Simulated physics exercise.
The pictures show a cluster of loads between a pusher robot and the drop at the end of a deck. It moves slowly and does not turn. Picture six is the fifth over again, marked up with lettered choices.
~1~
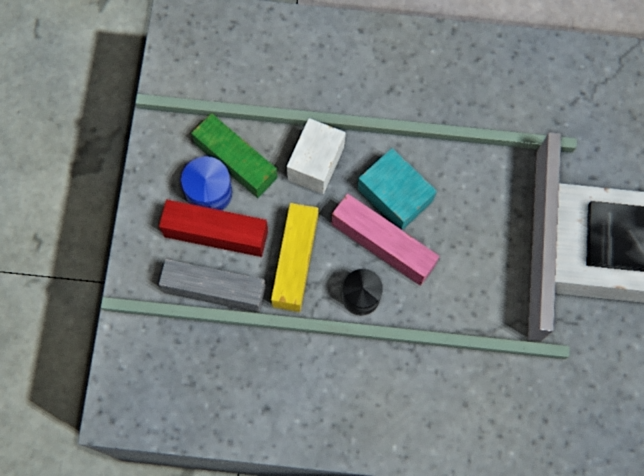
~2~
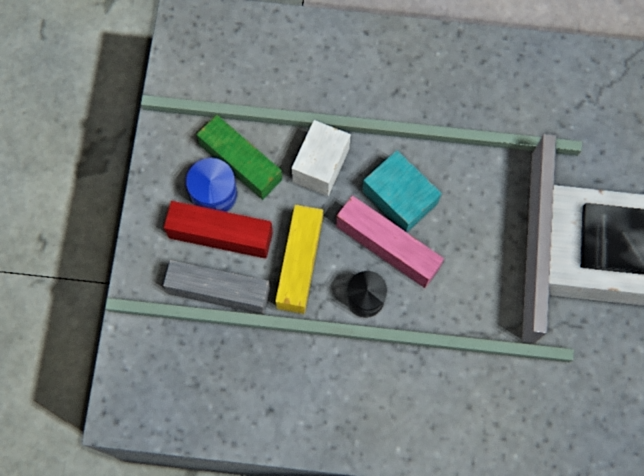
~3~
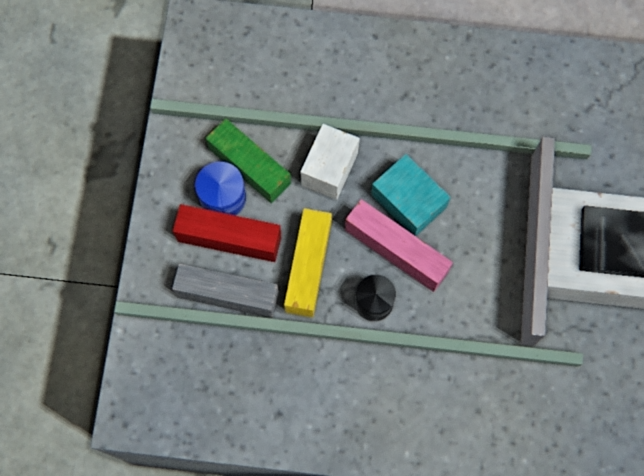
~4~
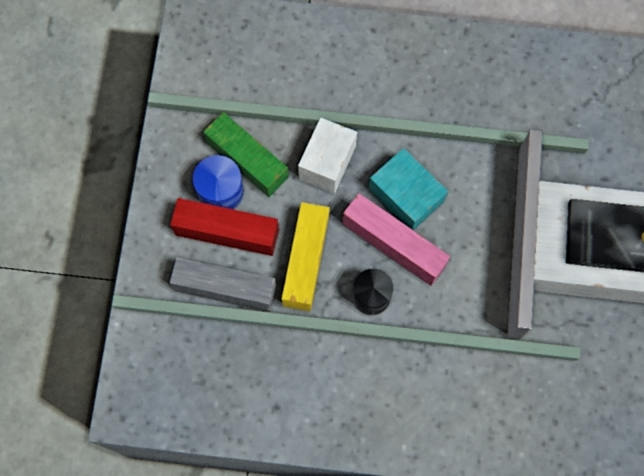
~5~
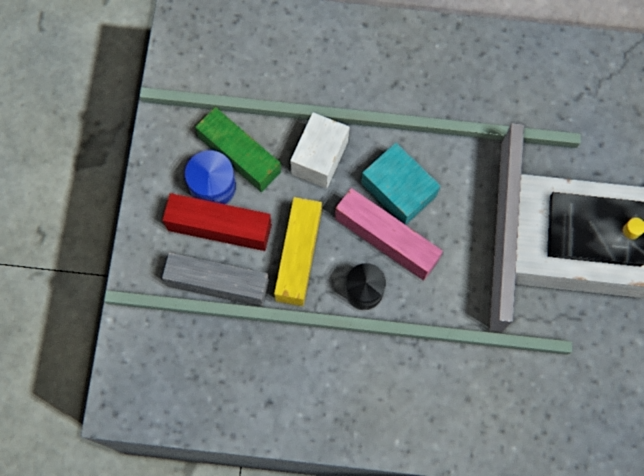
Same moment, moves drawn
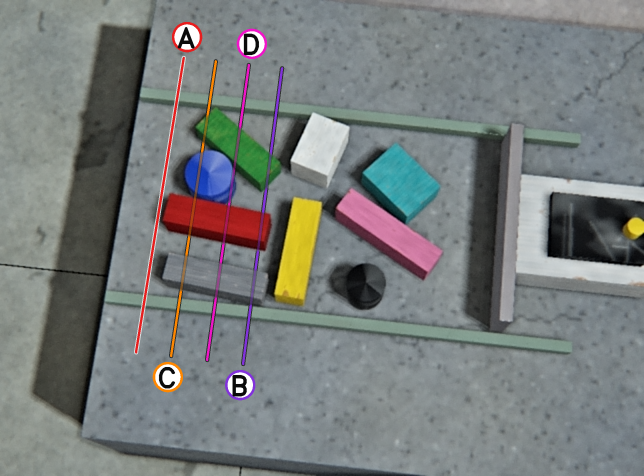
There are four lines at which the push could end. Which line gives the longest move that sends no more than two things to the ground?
Stop at B.
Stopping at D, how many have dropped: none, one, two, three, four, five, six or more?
Four.
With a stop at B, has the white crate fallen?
By then, no.
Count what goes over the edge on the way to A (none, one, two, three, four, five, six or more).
Six or more.
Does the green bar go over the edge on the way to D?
Yes.
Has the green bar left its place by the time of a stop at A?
By then, yes.
On the marked copy, A at (161, 199); B at (263, 210); C at (194, 202); D at (229, 206).
With B. Early on, robot (499, 218); turquoise crate (376, 181); pink bar (360, 225).
Further on, robot (409, 208); red stick (177, 226); blue canister (194, 186).
At the end, robot (344, 201); red stick (124, 225); grey bar (128, 278); none fallen.
As for the rest, A drops six; C drops four; D drops four.
